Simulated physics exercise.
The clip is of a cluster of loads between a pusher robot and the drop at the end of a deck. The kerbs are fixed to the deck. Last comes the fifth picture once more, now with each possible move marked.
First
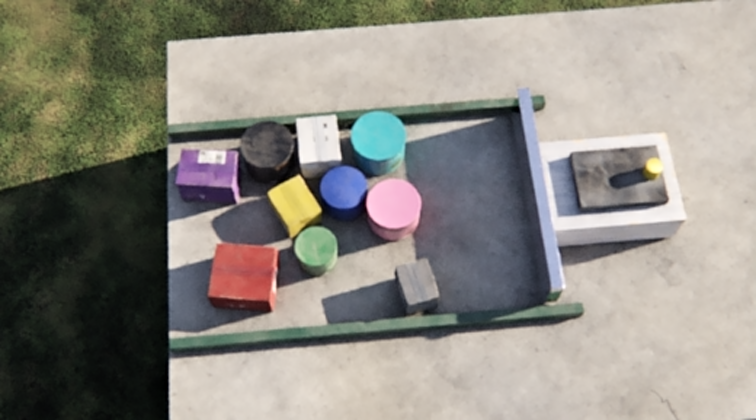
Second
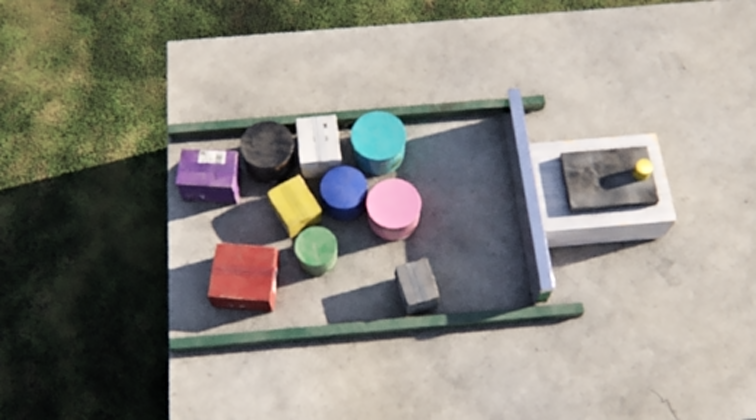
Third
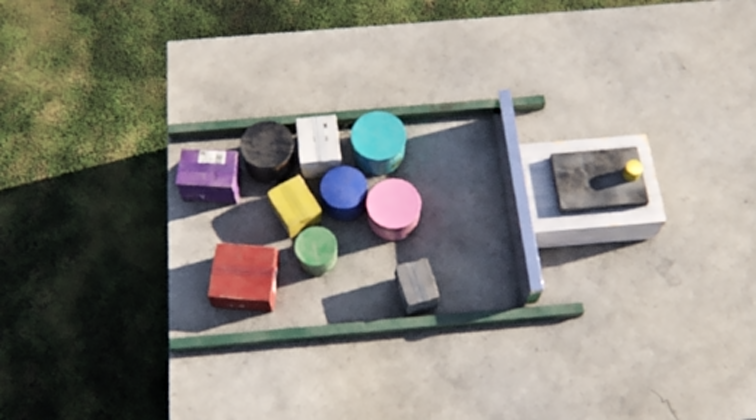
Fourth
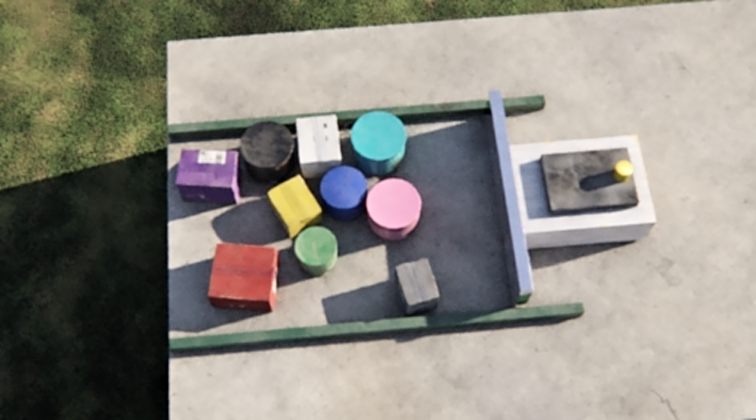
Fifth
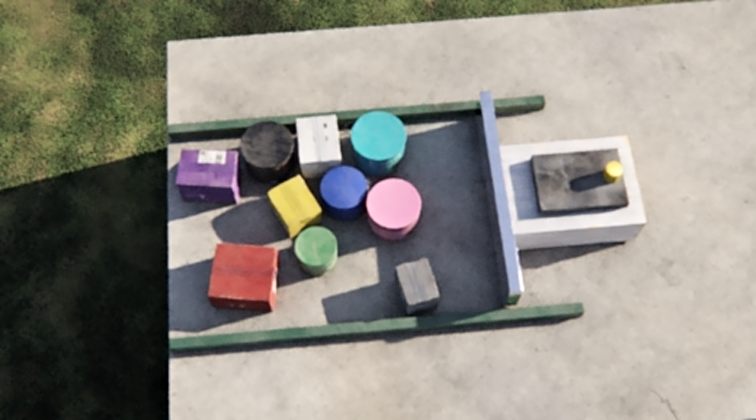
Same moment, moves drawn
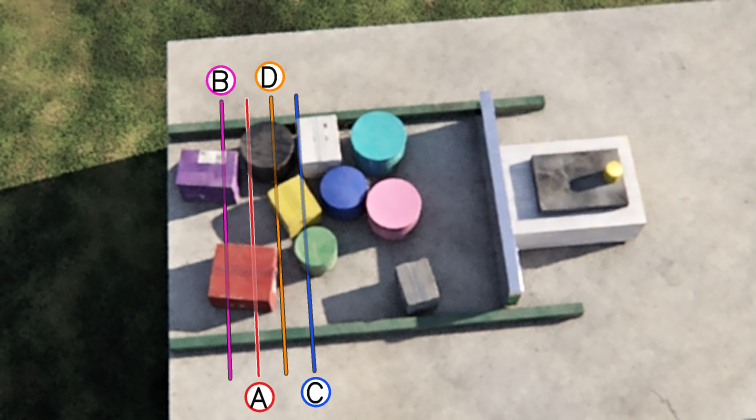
A white robot with a dark top panel, a yellow knob and a wide blue-grey blade creeps steadily left between two green rails on a pale concrete deck, seen from high above. Ahead of it sit turquoise, pink, blue, green and black pails among white, yellow, purple, red and grey boxes, with grass beyond the deck's left edge. The loads stay still, untouched, and the camera holds steady.
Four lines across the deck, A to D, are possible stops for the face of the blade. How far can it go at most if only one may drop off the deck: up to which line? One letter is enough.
The farthest such stop is C.
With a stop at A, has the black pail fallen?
Yes.
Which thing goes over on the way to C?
The purple parcel goes over.
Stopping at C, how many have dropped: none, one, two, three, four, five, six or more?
By then, one.
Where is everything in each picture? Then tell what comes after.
In the first frame, pink pail (394, 210); yellow parcel (295, 207); black pail (269, 153).
In the second frame, robot (602, 178); purple parcel (210, 176).
In the third frame, robot (593, 179); grey box (416, 287).
In the fourth frame, robot (582, 180); turquoise pail (379, 144).
In the fifth frame, robot (573, 181); green pail (317, 252); pink pail (394, 210); yellow parcel (295, 207).
On the marked copy, A at (252, 229); B at (226, 231); C at (305, 225); D at (278, 227).
With C. Early on, robot (503, 187); purple parcel (210, 176); red parcel (245, 278).
Further on, robot (432, 192); purple parcel (184, 187); black pail (227, 151).
At the end, robot (381, 197); purple parcel over the edge; black pail (178, 153); one fallen.
As for the rest, A drops two; B drops six; D drops two.
